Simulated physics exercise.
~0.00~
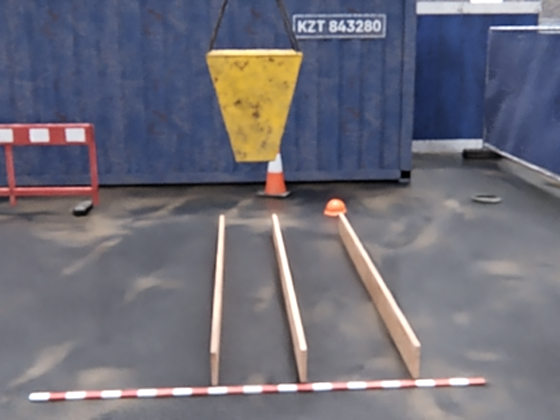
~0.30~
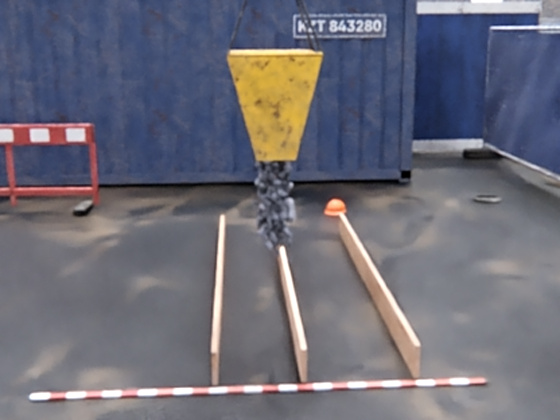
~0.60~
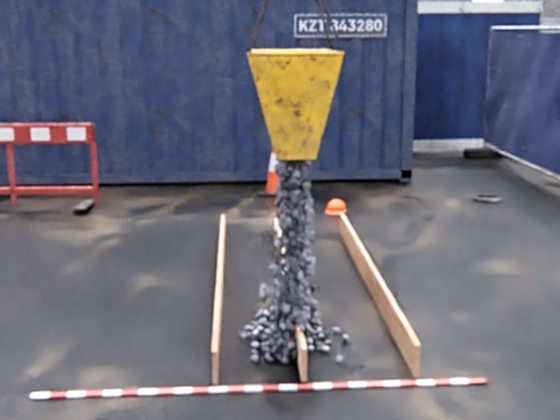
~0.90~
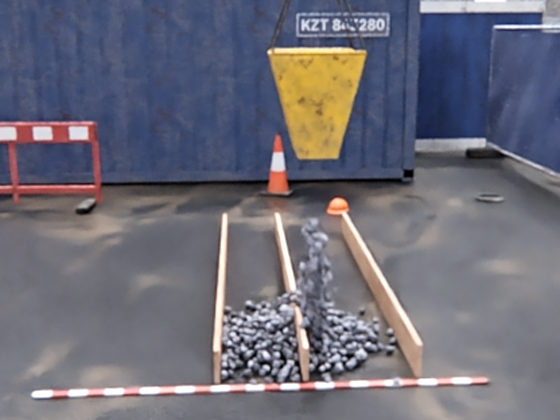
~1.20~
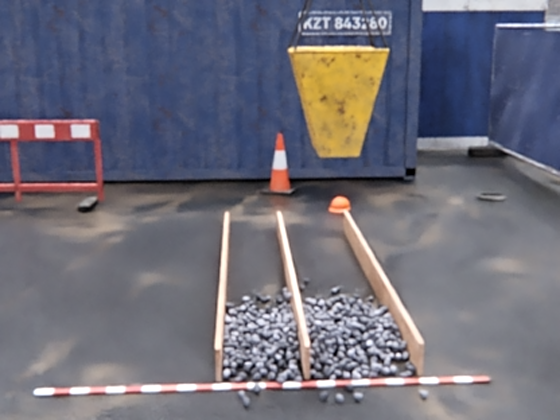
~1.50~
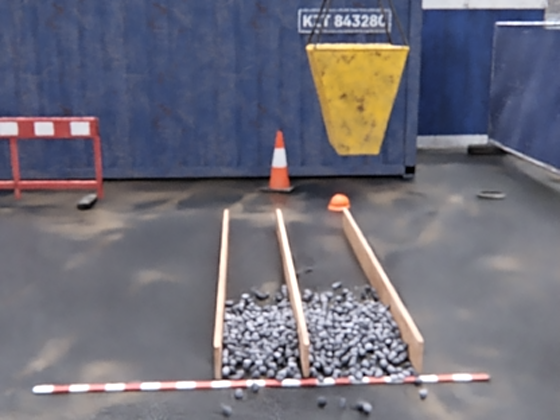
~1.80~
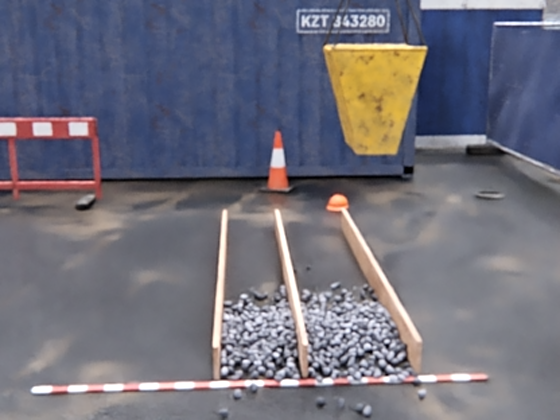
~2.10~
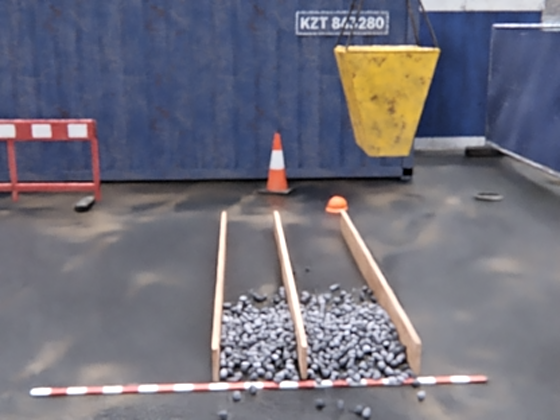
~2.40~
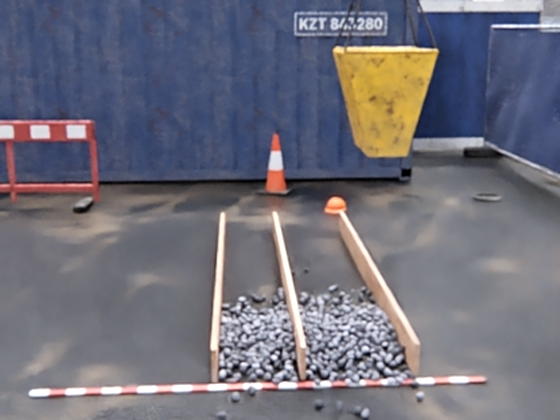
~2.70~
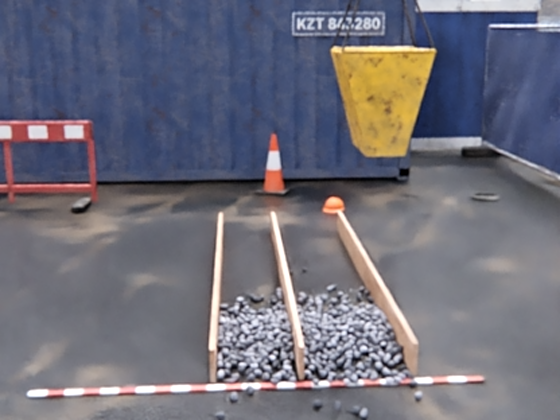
The video shows a yellow skip moving rightwards in front of a blue container, pouring grey stones over three wooden planks on the ground. The stones spread across both bays, slightly more in the right one, with a few beyond the striped staff, and the skip stops at the right.
